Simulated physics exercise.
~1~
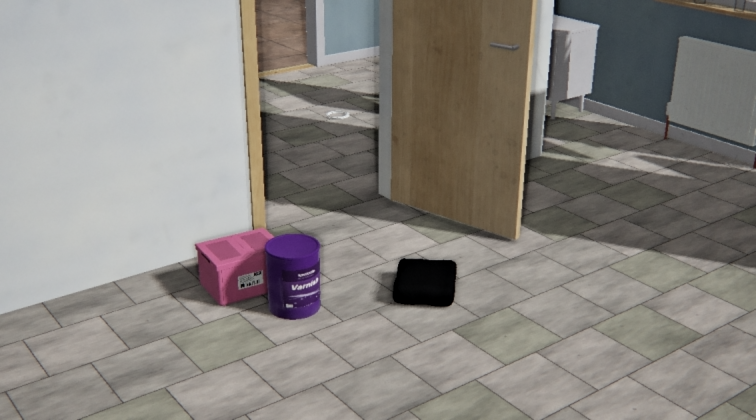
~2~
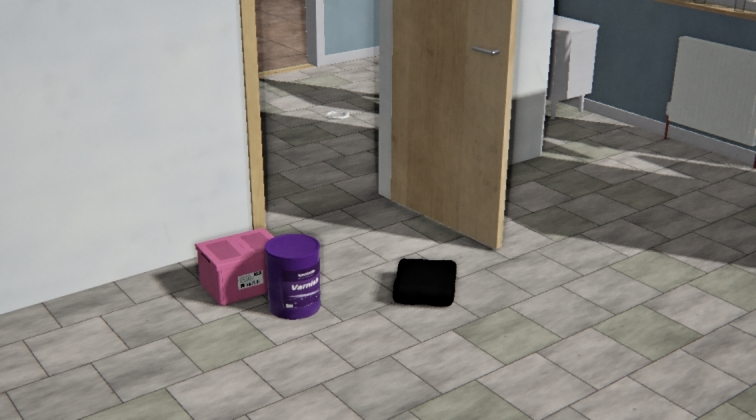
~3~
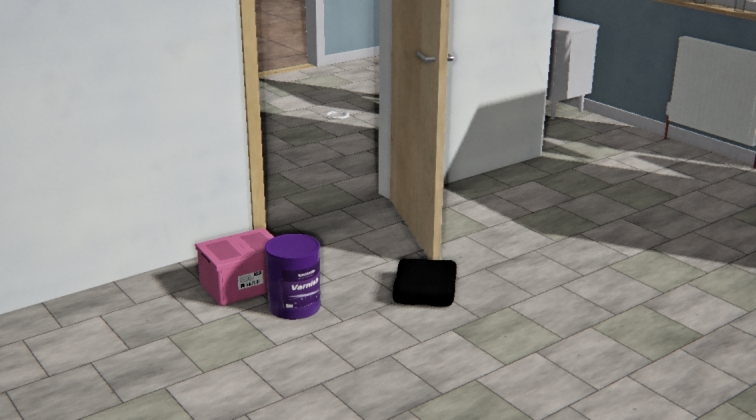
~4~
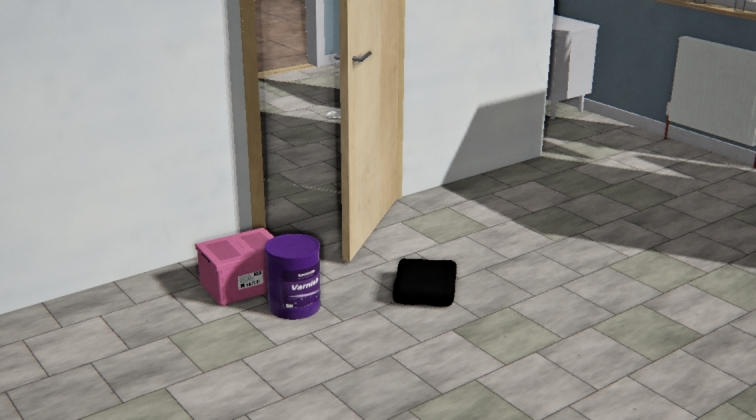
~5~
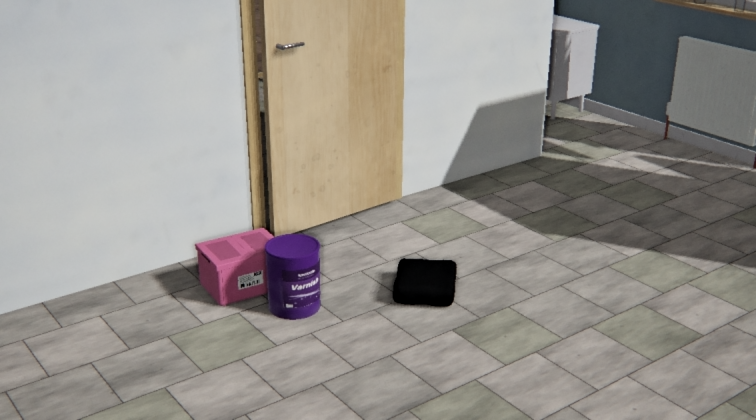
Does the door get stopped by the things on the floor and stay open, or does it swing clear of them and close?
The door swings clear of the pink box, purple tub and black cushion and closes toward its frame, with nothing on the floor stopping it.
